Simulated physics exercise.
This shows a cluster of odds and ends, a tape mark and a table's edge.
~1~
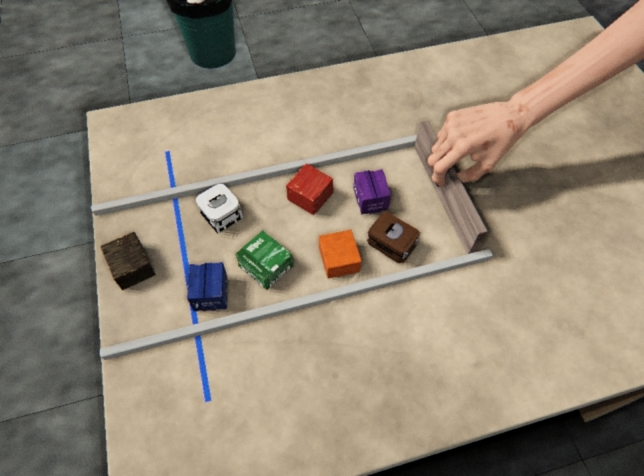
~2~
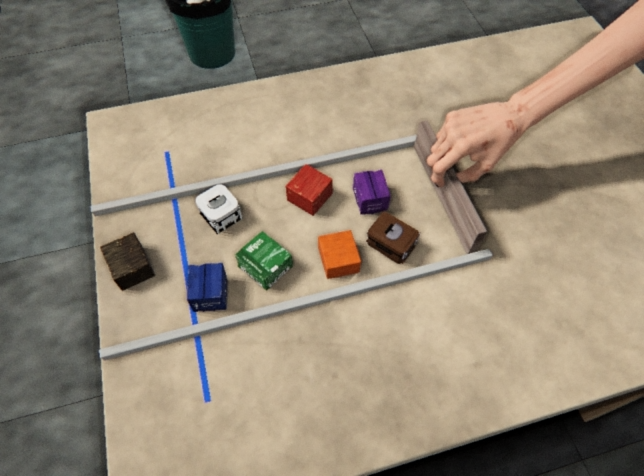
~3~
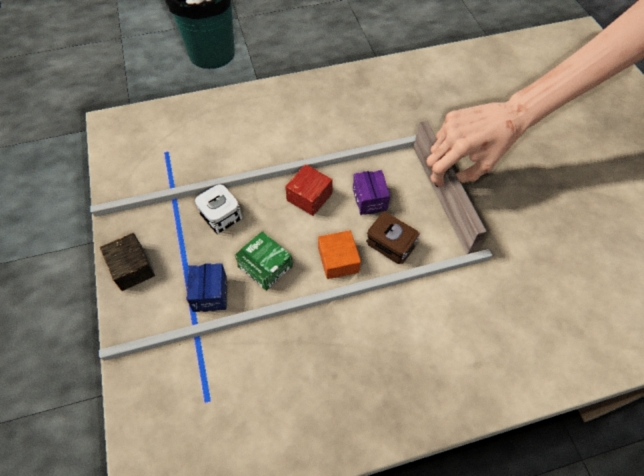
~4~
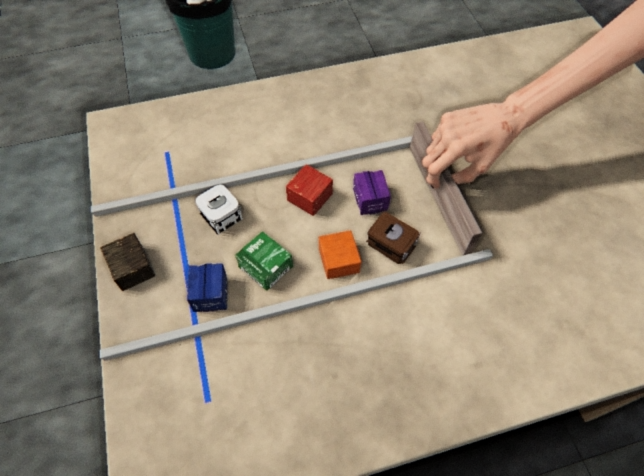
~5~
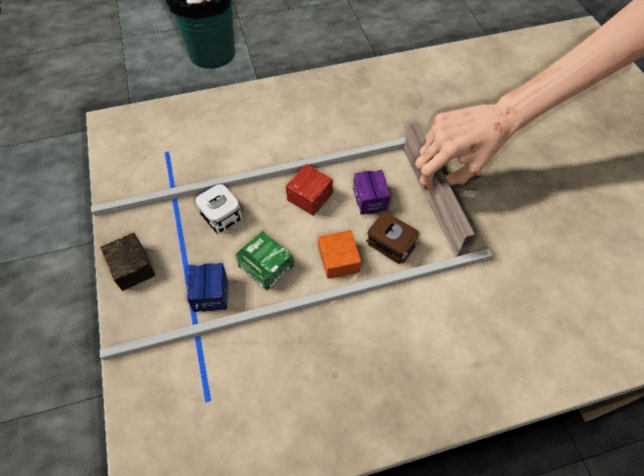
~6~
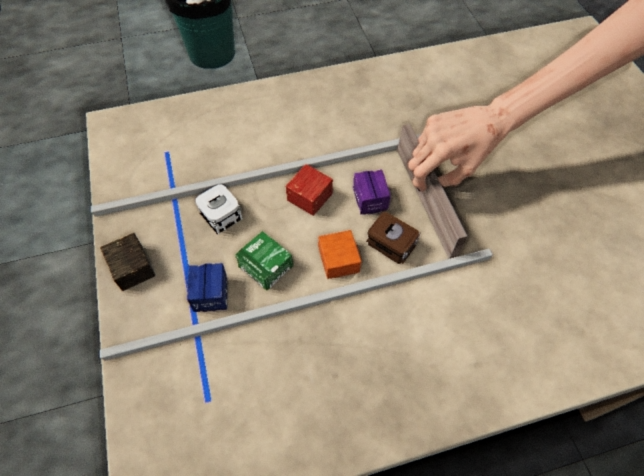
On a pale tabletop, between two grey rails, eight small blocks and boxes in assorted colours sit scattered near a blue tape line. A hand at the right holds a wooden board upright, at first almost still, then slides it slightly left toward the purple and brown pieces, while the objects stay put.
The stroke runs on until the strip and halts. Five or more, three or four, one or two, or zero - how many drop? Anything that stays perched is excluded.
One or two drop.
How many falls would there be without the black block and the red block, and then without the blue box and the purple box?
Going first to second: 1 and 1.
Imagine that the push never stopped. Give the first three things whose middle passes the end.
They go in this order: The black block, the blue box and the green box.
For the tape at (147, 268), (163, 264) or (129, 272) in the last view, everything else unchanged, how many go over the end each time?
Result per try: 4; 3; 5.
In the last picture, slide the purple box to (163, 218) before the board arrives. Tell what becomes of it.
From that position it keeps its spot.
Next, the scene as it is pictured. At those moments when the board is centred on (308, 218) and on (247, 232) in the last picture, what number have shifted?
Tally: First 6; then 8.
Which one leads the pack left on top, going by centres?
The green box winds up nearest.
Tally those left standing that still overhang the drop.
The number would be 1.
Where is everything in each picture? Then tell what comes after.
The first picture shows black block (128, 261); blue box (208, 287); white case (219, 208); board (447, 185); tape (185, 258).
The second picture shows blue box (208, 287); green box (264, 261).
The third picture shows white case (219, 209); red block (309, 190).
The fourth picture shows black block (128, 262); orange block (339, 255).
The fifth picture shows blue box (208, 287); board (436, 188).
The sixth picture shows black block (128, 262); blue box (208, 288); white case (219, 209); board (429, 189); tape (185, 259).
Soon after, none off yet; black block at rest near (128, 262); blue box at rest near (208, 288); white case at rest near (219, 209).
After that, none off yet; black block at rest near (128, 262); blue box displaced about its own width near (173, 297); white case at rest near (219, 209).
And then, none off yet; black block displaced a little near (104, 261); blue box displaced well along near (107, 320); white case displaced well along near (160, 223).
In the end, the number that fall off is one or two; gone, blue box and black block.
